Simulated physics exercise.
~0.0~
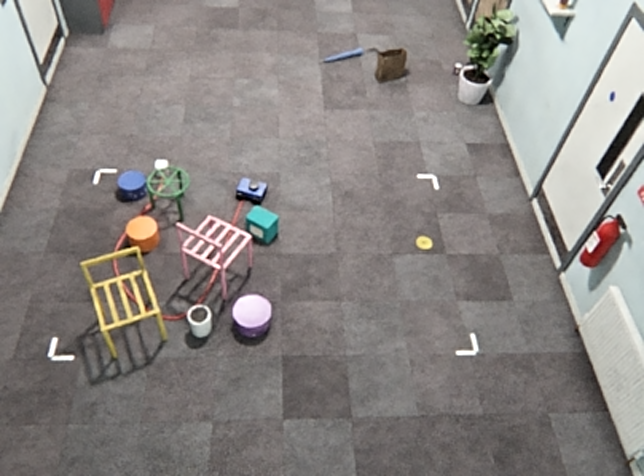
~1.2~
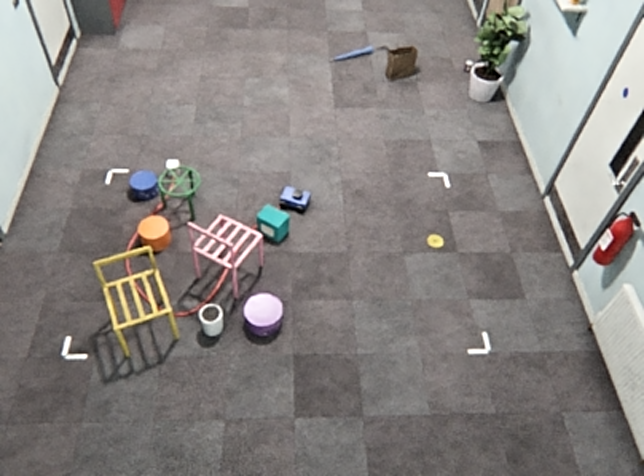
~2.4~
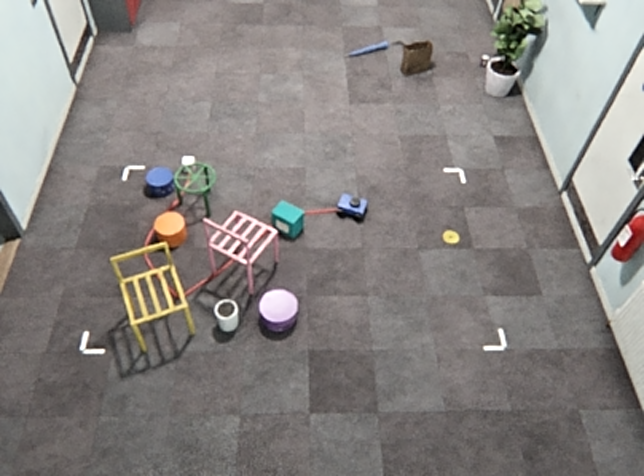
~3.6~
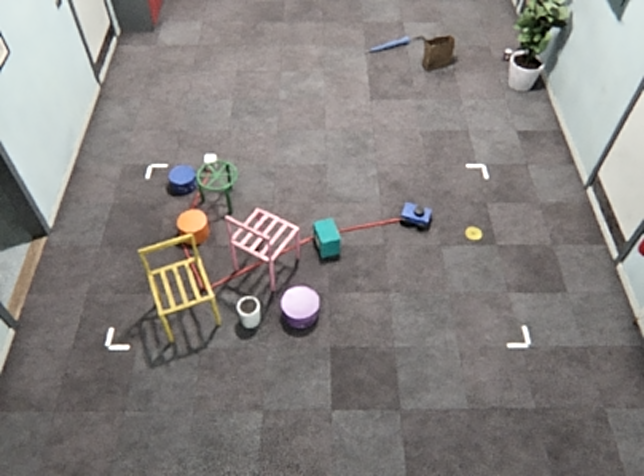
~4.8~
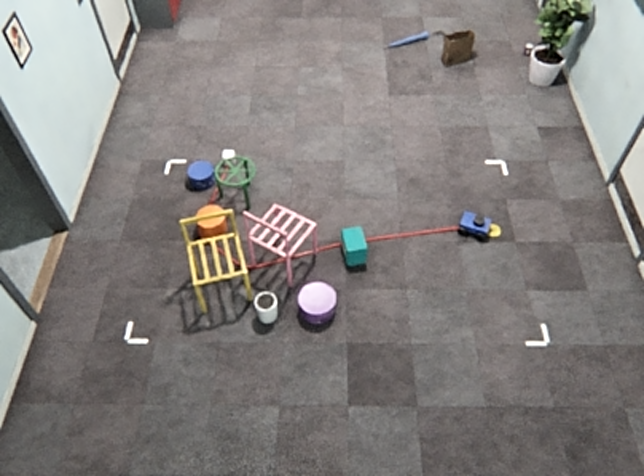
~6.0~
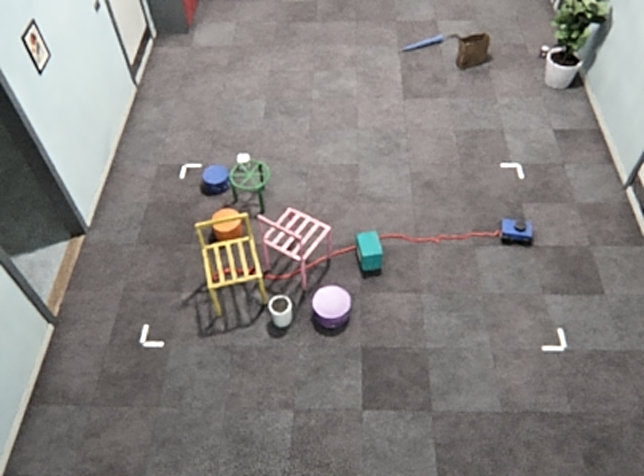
A blue cart rolling right across a hallway floor, its red lead tautening and shifting a teal box and yellow chair before slackening.
